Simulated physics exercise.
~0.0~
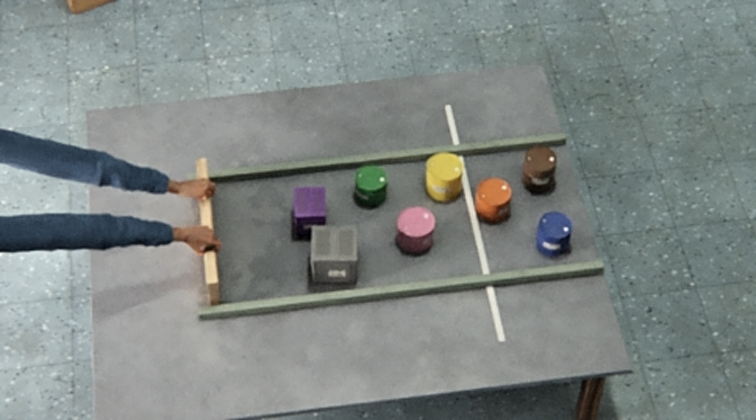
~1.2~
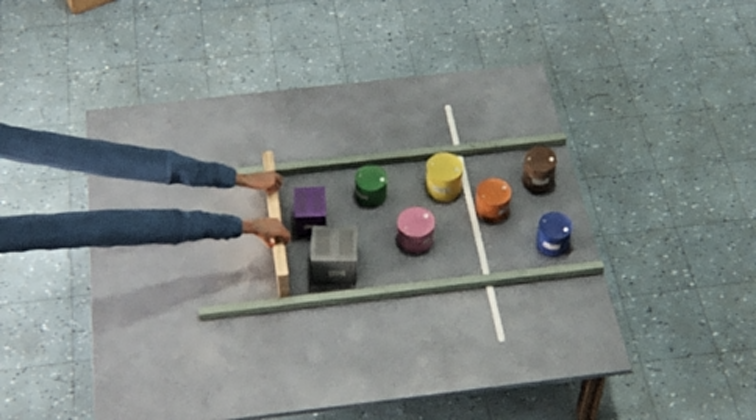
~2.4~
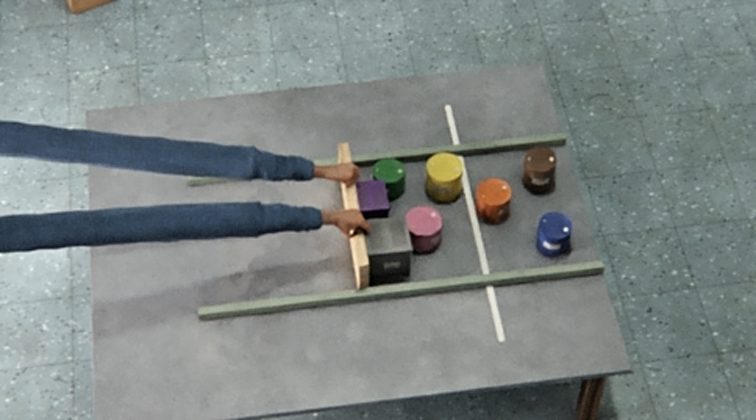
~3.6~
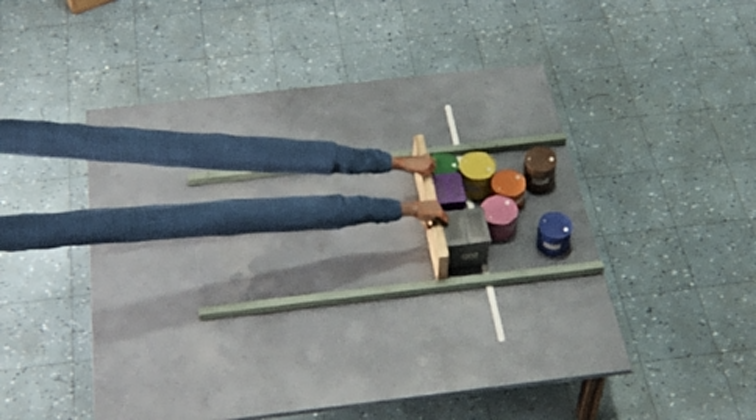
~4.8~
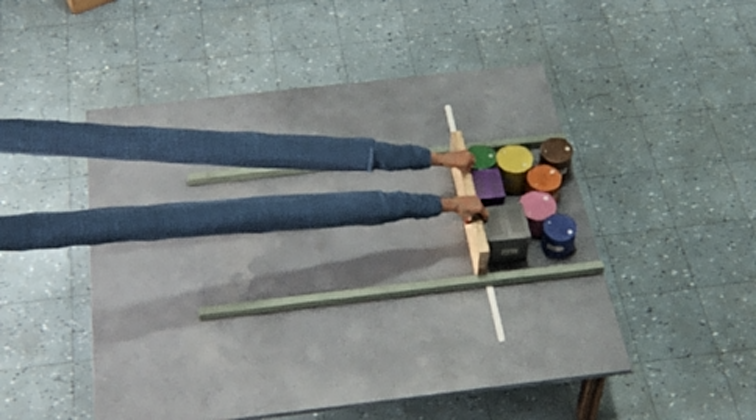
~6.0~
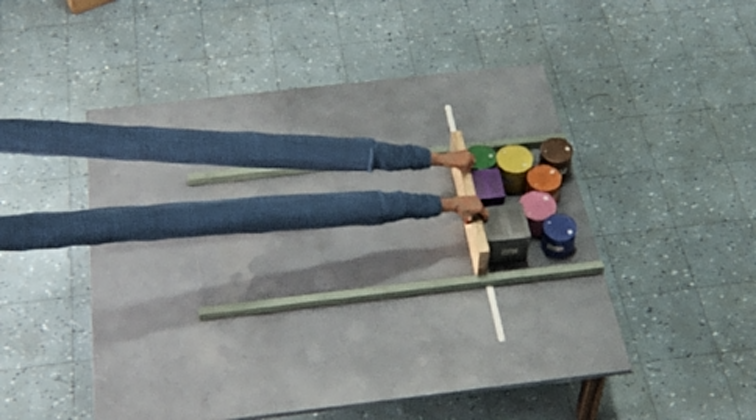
On a grey table with two green rails, a pair of hands slowly pushed a wooden plank to the right, gathering two boxes and several colourful canisters into a tight cluster, then stopped at the pale tape line with everything still on the table.
